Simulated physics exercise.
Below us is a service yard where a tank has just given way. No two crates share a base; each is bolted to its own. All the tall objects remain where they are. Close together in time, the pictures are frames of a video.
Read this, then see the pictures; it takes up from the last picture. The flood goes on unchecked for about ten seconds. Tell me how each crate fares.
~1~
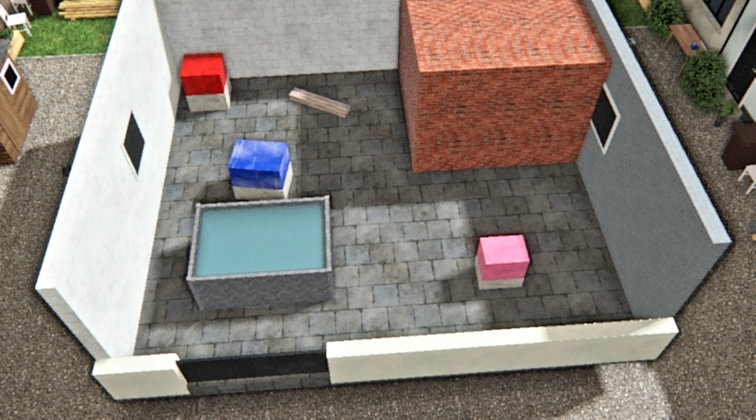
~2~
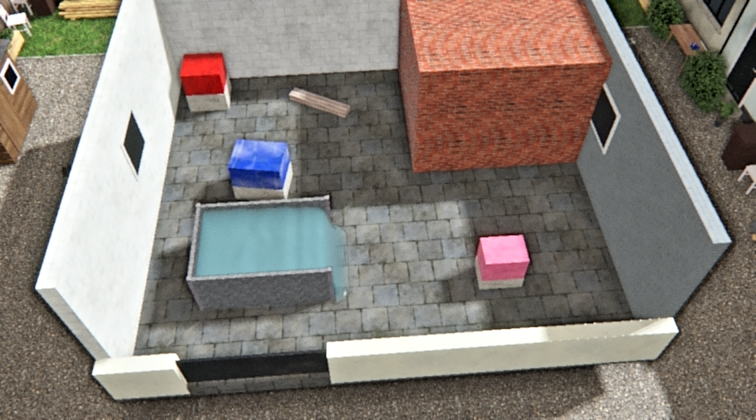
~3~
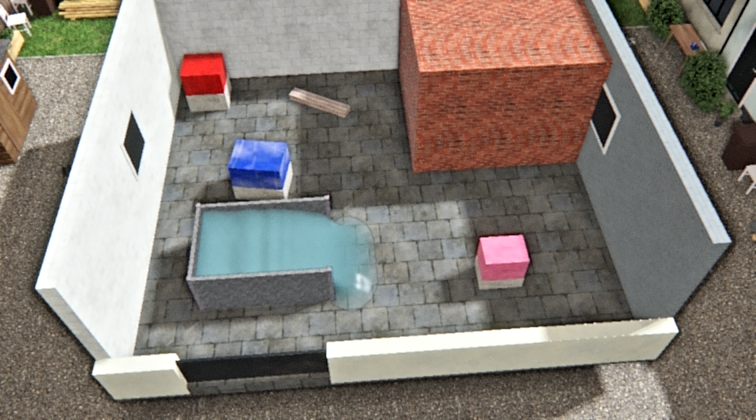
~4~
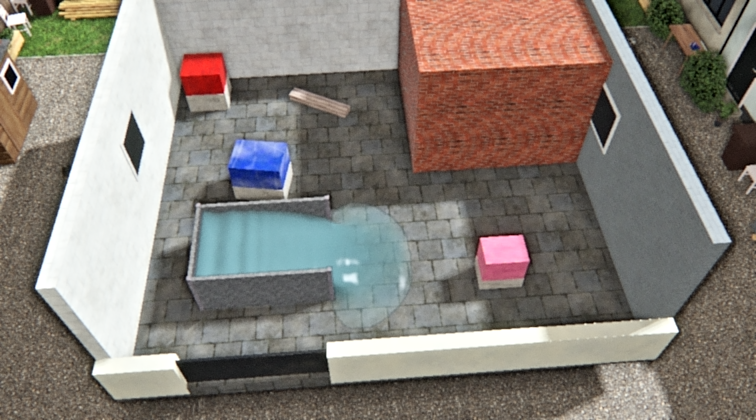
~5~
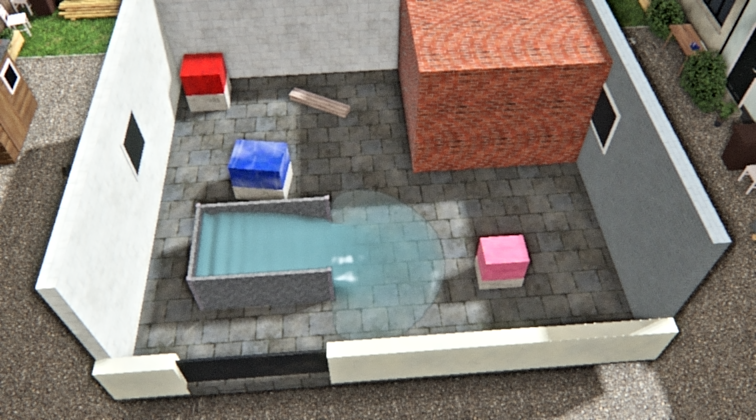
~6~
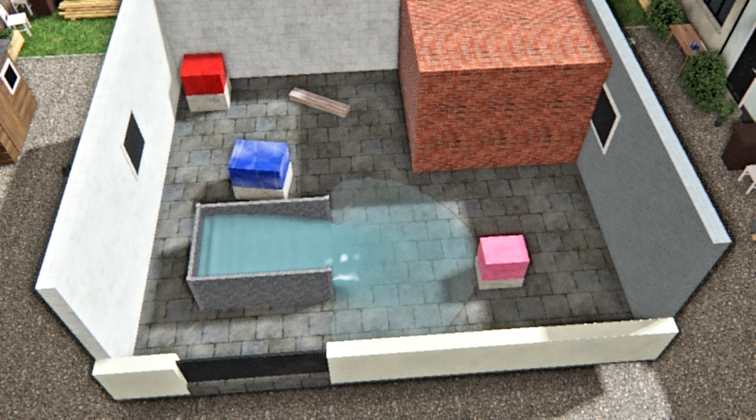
Red crate: Safe, blue crate: Safe, pink crate: Not safe.
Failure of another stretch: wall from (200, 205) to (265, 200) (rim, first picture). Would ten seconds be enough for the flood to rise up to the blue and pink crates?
In that case the blue one is flooded and the pink one is never flooded.
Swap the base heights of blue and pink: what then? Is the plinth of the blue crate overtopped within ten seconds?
With the swap, the blue crate avoids the flood.
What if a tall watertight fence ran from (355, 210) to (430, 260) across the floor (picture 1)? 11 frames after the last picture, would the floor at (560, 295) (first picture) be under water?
My call: Soaked.
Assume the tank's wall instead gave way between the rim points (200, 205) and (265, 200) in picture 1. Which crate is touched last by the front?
That would be the one in pink.
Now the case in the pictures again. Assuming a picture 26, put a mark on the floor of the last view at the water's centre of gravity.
Centre of mass: Roughly (470, 246).
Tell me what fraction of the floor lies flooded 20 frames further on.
Roughly 50 percent, I'd say.
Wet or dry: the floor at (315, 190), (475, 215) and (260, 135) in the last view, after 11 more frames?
Point one left clear, point two sodden, point three left clear.
A moment on, water covers 35 % of the floor; the red crate not reached, the blue crate not reached, the pink crate water round its plinth.
Next, water covers 45 % of the floor; the red crate not reached, the blue crate not reached, the pink crate water round its plinth.
Then, water covers 50 % of the floor; the red crate not reached, the blue crate not reached, the pink crate water round its plinth.
Later, water covers 60 % of the floor; the red crate not reached, the blue crate not reached, the pink crate water round its plinth.
In the end, water covers 90 % of the floor; the red crate stayed above the water, the blue crate stayed above the water, the pink crate was topped.
